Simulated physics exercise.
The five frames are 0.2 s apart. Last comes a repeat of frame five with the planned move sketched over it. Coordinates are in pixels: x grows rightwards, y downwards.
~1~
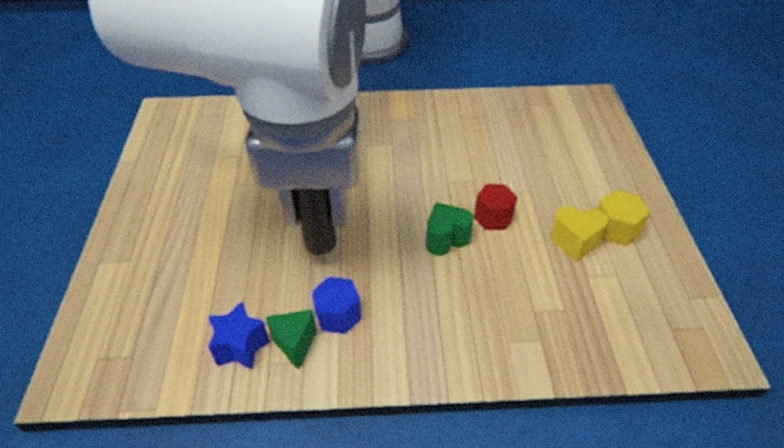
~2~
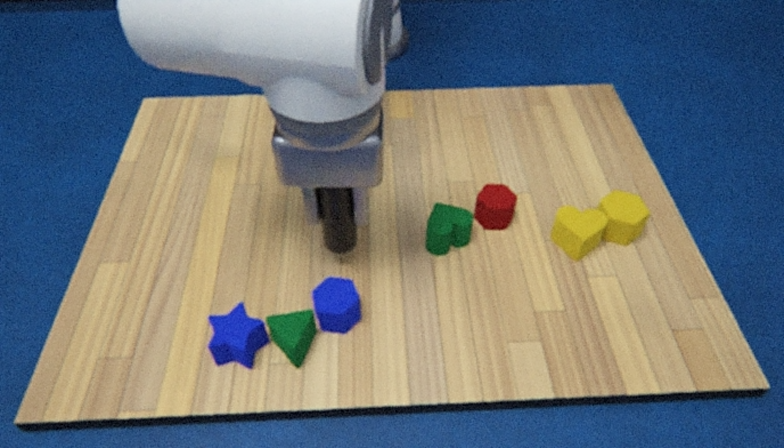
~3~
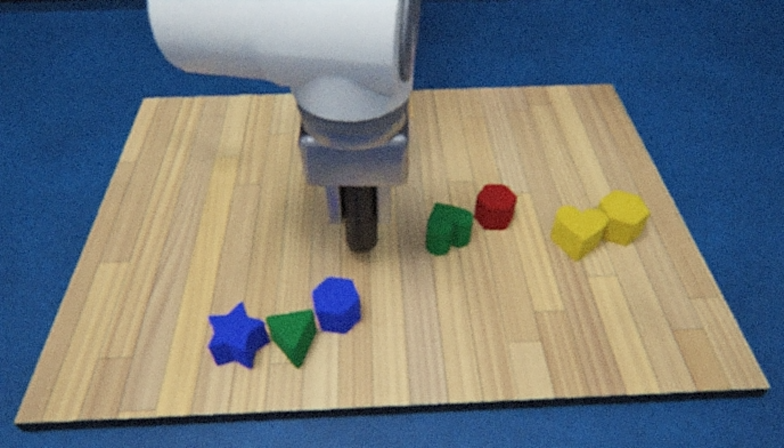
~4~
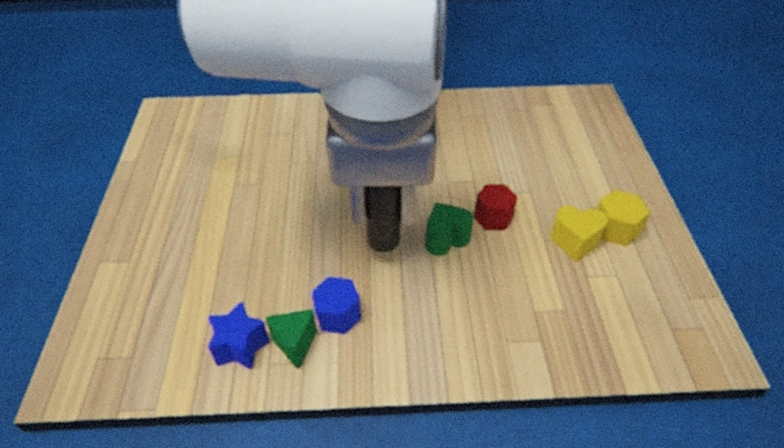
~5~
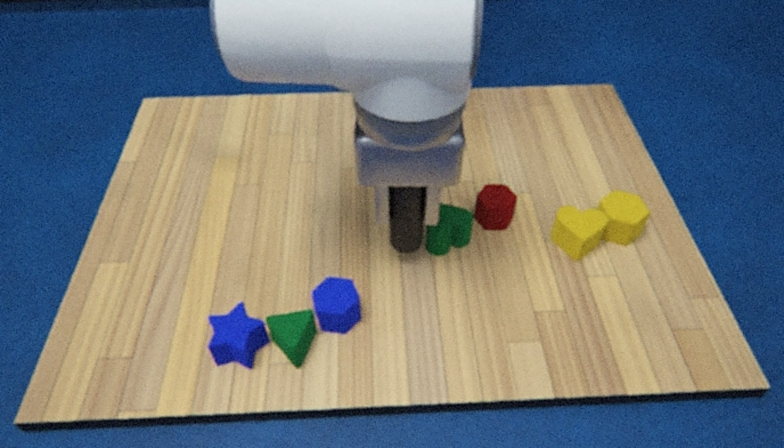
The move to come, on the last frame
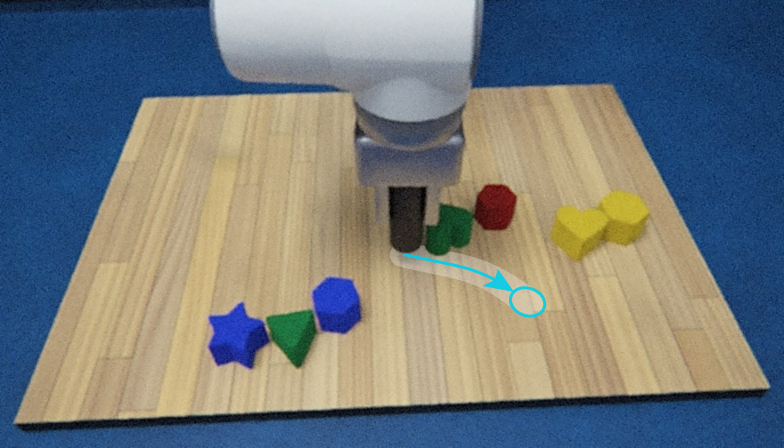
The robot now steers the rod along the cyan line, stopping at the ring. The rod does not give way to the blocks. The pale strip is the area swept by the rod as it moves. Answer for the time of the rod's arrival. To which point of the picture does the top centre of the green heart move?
At the end it should sit near (471, 217).
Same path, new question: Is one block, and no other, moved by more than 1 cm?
It seems so.
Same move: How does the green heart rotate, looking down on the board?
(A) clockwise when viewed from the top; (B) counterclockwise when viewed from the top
My answer is option B.
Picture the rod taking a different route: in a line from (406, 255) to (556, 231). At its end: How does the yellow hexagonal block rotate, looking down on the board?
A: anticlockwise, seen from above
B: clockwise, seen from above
A - anticlockwise, seen from above.
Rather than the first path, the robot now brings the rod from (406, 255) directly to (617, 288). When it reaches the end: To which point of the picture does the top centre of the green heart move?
At pixel (476, 214).
The drawn path runs from (406, 255) over (469, 269) to (527, 302).
The first path, step by step. One third of the way, rod at (449, 250); green heart at (466, 215), turned 45° anticlockwise.
Two thirds of the way, rod at (493, 264); green heart at (471, 217), turned 70° anticlockwise.
At the end, rod at (532, 288); green heart at (471, 217), turned 70° anticlockwise; red hexagonal block not moved.
